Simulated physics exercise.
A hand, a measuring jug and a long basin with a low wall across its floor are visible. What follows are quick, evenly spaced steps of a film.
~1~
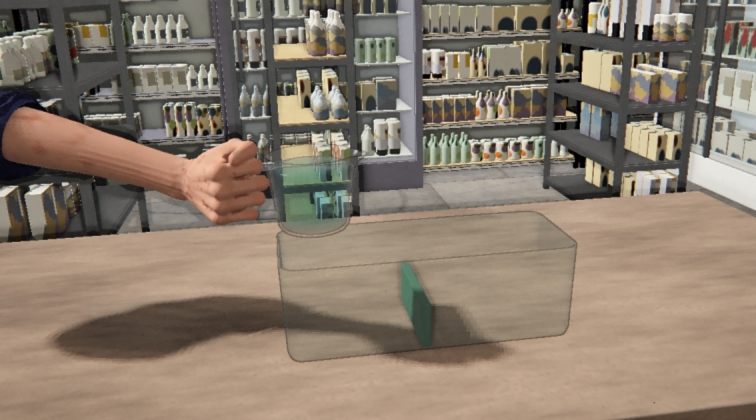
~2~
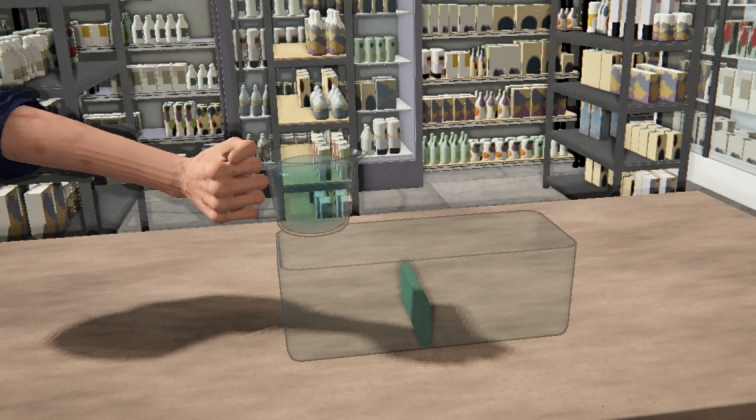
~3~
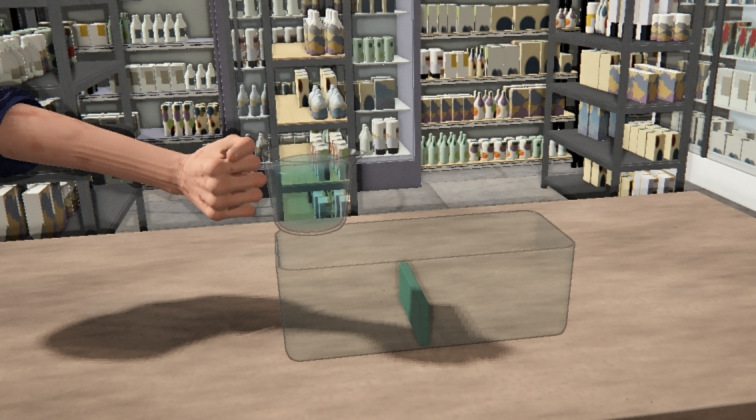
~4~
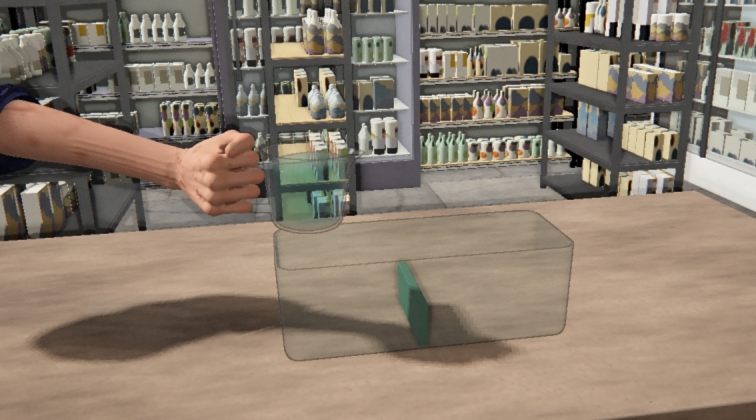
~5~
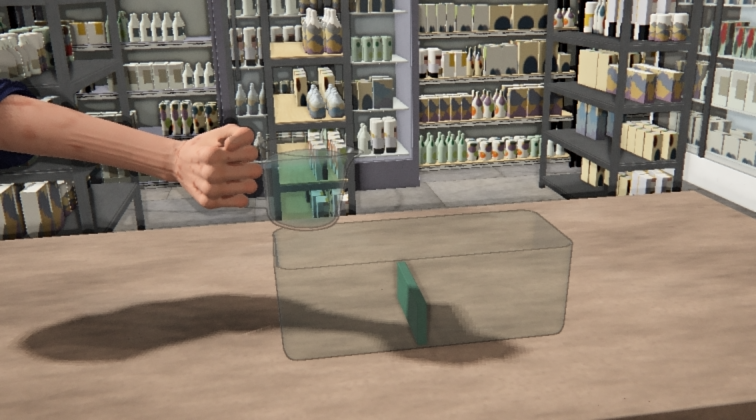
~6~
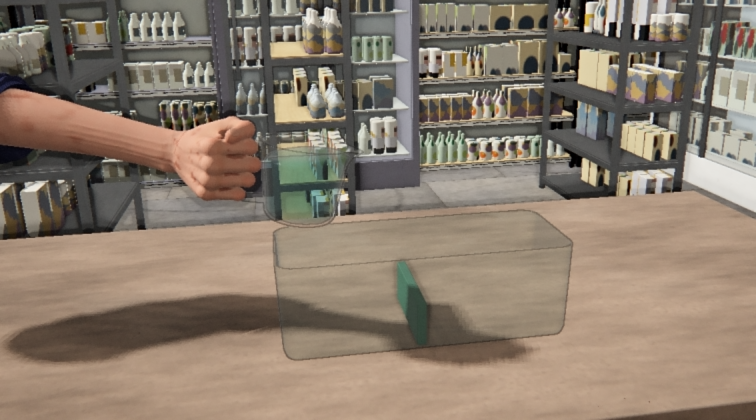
A hand holding a clear measuring jug of green liquid tilts it slightly above a transparent basin on a wooden counter.
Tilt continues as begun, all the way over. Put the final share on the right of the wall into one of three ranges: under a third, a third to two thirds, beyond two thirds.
Once it settles, the part right of the wall is beyond two thirds, I'd say.
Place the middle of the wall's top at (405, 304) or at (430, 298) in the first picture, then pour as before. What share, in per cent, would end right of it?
Around 95 percent in try one and around 80 percent in try two.
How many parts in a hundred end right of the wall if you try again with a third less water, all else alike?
That share would be some 90 parts in a hundred.
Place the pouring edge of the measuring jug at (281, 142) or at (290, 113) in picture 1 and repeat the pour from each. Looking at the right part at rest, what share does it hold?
You'd see around 5 per cent, and then around 5 per cent.
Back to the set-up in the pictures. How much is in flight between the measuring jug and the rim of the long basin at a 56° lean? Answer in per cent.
Estimated: 15 per cent or thereabouts.
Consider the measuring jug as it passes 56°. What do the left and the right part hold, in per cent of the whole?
Near 5 in a hundred left, near 5 in a hundred right.
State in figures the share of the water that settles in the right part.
It comes to about 90 per cent.
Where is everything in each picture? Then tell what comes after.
Tilt 0°; pouring edge (368, 152); surface from (269, 168) to (353, 162); the long basin's rim runs from (278, 251) to (557, 229); the wall's top is at (415, 284), in the first picture.
Tilt 0°; pouring edge (368, 151); surface from (269, 166) to (353, 161), in the second picture.
Tilt 1°; pouring edge (366, 151); surface from (267, 165) to (351, 159), in the third picture.
Tilt 3°; pouring edge (365, 151); surface from (266, 164) to (350, 158), in the fourth picture.
Tilt 6°; pouring edge (364, 151); surface from (265, 160) to (350, 155), in the fifth picture.
Tilt 9°; pouring edge (364, 151); surface from (264, 157) to (351, 153), in the sixth picture.
A moment on, the measuring jug is tipped part way and 76 per cent is still to pour, 4 is left of the wall and 4 right of it.
Next, the measuring jug is tipped on its side and 21 per cent is still to pour, 4 is left of the wall and 53 right of it.
Then the measuring jug is tipped on its side and 1 per cent is still to pour, 5 is left of the wall and 91 right of it.
Later the measuring jug is tipped on its side and 0 per cent is still to pour, 7 is left of the wall and 92 right of it.
At rest 7 per cent lies left of the wall, 92 right of it and 1 outside.
